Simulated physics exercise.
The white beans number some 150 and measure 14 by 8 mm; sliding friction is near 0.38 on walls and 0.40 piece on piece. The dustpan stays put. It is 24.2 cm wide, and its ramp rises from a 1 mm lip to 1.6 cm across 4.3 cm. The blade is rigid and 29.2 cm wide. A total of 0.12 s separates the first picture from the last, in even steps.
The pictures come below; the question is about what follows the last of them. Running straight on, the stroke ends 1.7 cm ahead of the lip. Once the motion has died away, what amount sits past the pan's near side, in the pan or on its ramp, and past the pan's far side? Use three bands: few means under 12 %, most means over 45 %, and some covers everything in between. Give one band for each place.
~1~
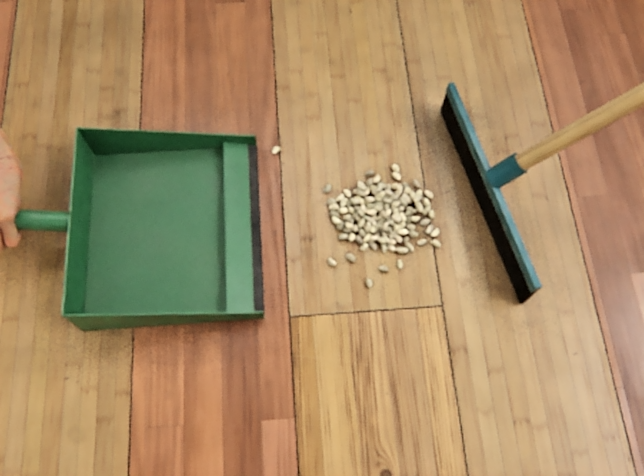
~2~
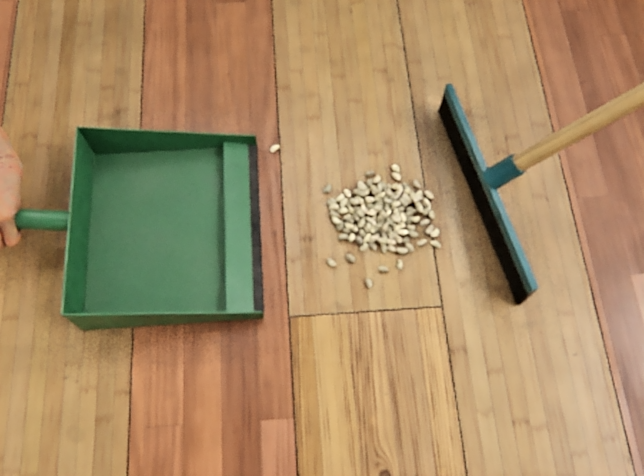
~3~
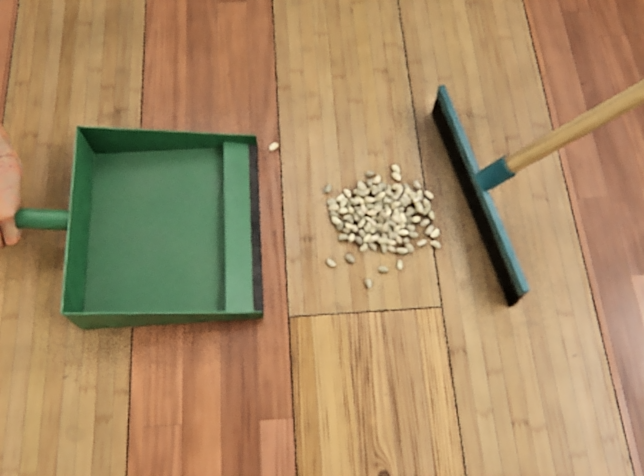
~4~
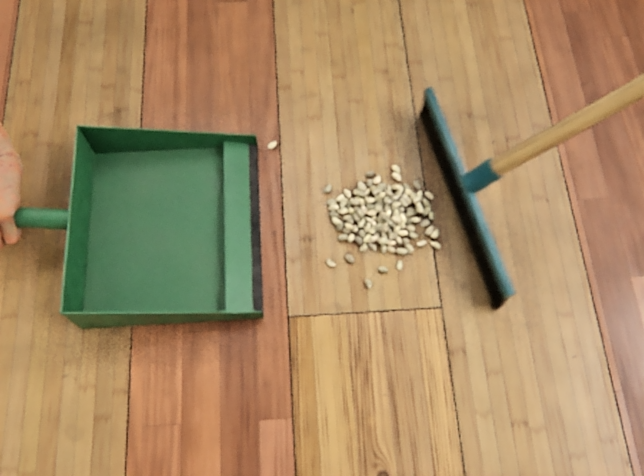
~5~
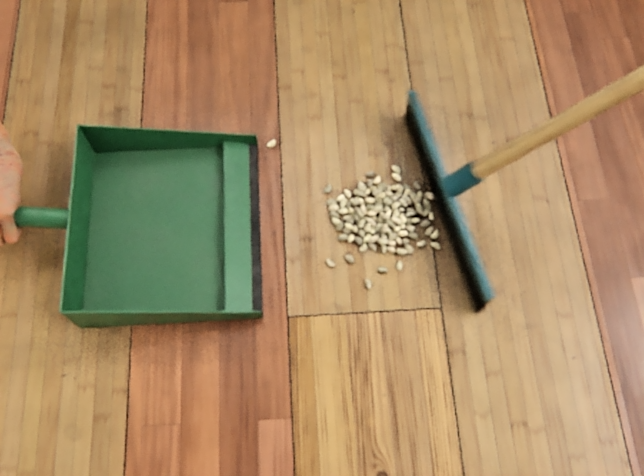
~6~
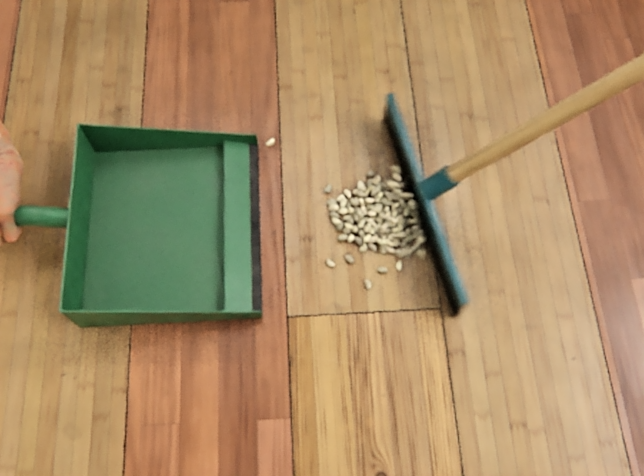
Past the pan's near side: Few, in the pan or on its ramp: Most, past the pan's far side: Few.
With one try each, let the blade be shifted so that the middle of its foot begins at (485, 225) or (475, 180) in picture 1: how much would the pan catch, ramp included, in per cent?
The two tries give some 70 % and some 60 %.
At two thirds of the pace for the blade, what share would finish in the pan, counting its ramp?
I'd put it at close to 40 per cent.
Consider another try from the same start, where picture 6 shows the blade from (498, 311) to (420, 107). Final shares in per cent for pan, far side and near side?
Pan 30 % / far 0 % / near 10 %.
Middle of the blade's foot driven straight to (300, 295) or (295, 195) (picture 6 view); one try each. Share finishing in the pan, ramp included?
I'd expect around 55 percent, then around 55 percent.
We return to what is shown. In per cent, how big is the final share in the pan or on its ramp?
About 65 %.
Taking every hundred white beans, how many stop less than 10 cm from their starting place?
It comes to near 0 percent.
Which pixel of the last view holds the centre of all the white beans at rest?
Somewhere near (246, 251) in the last picture.
Then, 0.08 s after the last picture, middle of the blade 10 cm from the lip; 0 % over the lip, far side 0 %, near side 0 %.
Then, 0.13 s after the last picture, middle of the blade 6 cm from the lip; 0 % over the lip, far side 0 %, near side 5 %.
Then, 0.33 s after the last picture, middle of the blade 5 cm from the lip; 70 % over the lip, far side 0 %, near side 10 %.
In the end, near side 5 %, pan 65 %, far side 0 %, in front of the lip or behind the blade 30 %.
